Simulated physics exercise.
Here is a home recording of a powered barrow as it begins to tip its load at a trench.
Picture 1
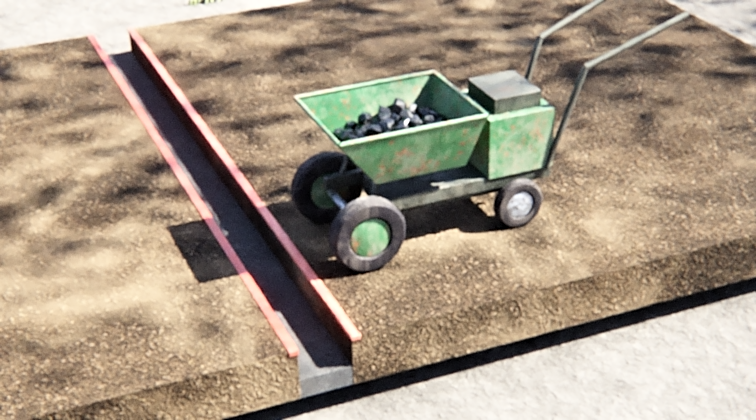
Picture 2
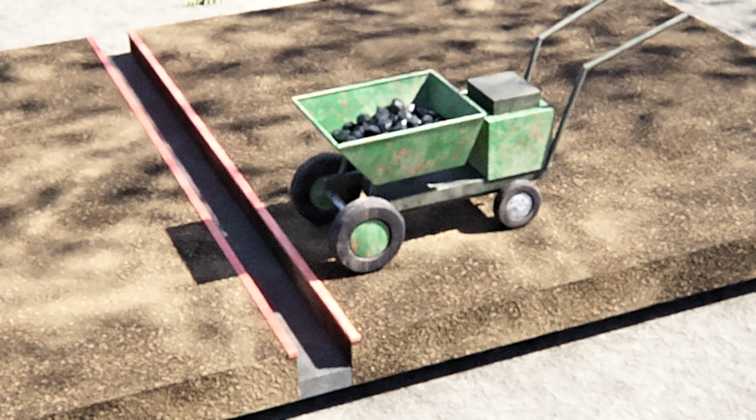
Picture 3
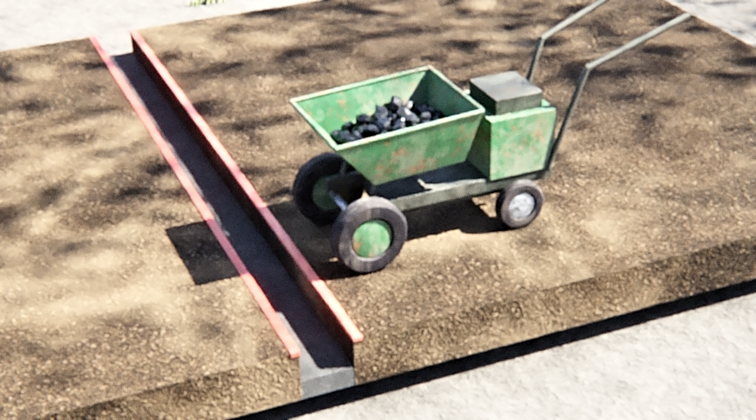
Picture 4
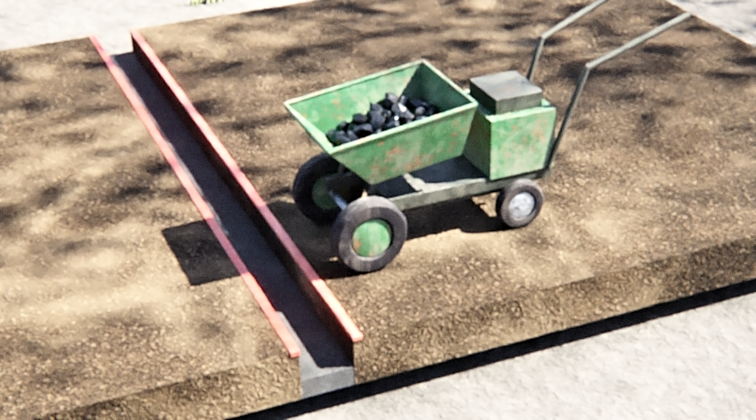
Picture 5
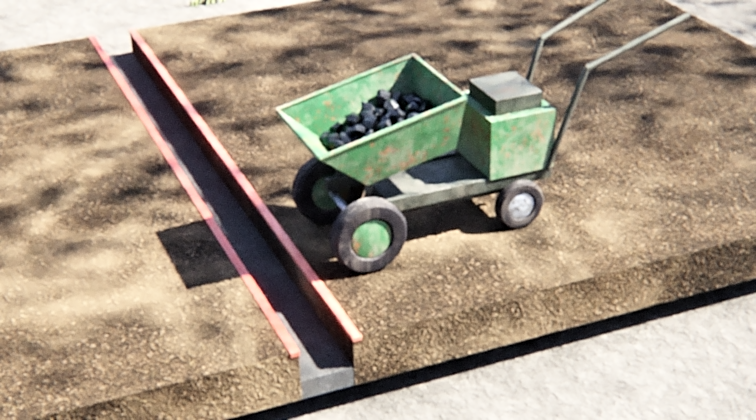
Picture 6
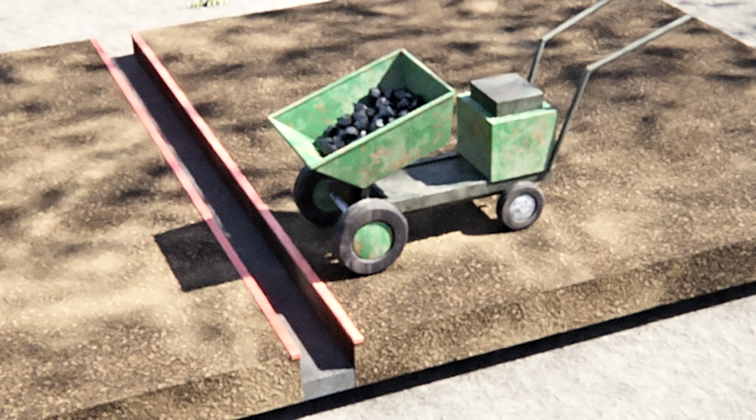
The clip opens on a green powered barrow, its skip level and loaded with dark lumps, standing beside a narrow, red-edged trench in brown ground. The skip then tilts gradually toward the trench on the left, its rear rising and front lip lowering, while the wheels stay in place and the lumps remain inside.
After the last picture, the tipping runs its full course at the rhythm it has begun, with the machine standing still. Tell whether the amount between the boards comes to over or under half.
Inside: The lesser amount.
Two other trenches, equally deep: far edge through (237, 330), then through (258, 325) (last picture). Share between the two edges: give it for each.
You'd get 80 in a hundred the first time and 50 in a hundred the second.
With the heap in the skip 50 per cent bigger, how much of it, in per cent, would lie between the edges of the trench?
About 10 per cent.
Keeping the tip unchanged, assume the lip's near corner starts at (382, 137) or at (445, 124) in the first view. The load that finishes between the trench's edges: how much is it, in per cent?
Estimates, in order: 90 % then 40 %.
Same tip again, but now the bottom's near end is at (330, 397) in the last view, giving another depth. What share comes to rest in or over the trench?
I'd guess close to 10 percent.
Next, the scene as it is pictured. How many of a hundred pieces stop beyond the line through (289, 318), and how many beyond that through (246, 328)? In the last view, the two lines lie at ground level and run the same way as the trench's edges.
I'd put it near 80 in a hundred, then near 50 in a hundred.
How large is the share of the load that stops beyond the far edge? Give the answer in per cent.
Roughly 80 per cent of the load.
Soon after the last picture, skip tipped steeply; all in the skip.
A little later, skip tipped right over; most in the skip; about a quarter beyond it; a stray few falling.
Later still, skip tipped right over; a small part in the skip; a stray few in or heaped over the trench; most beyond it.
At rest, skip tipped right over; a small part in the skip; a small part in or heaped over the trench; most beyond it.
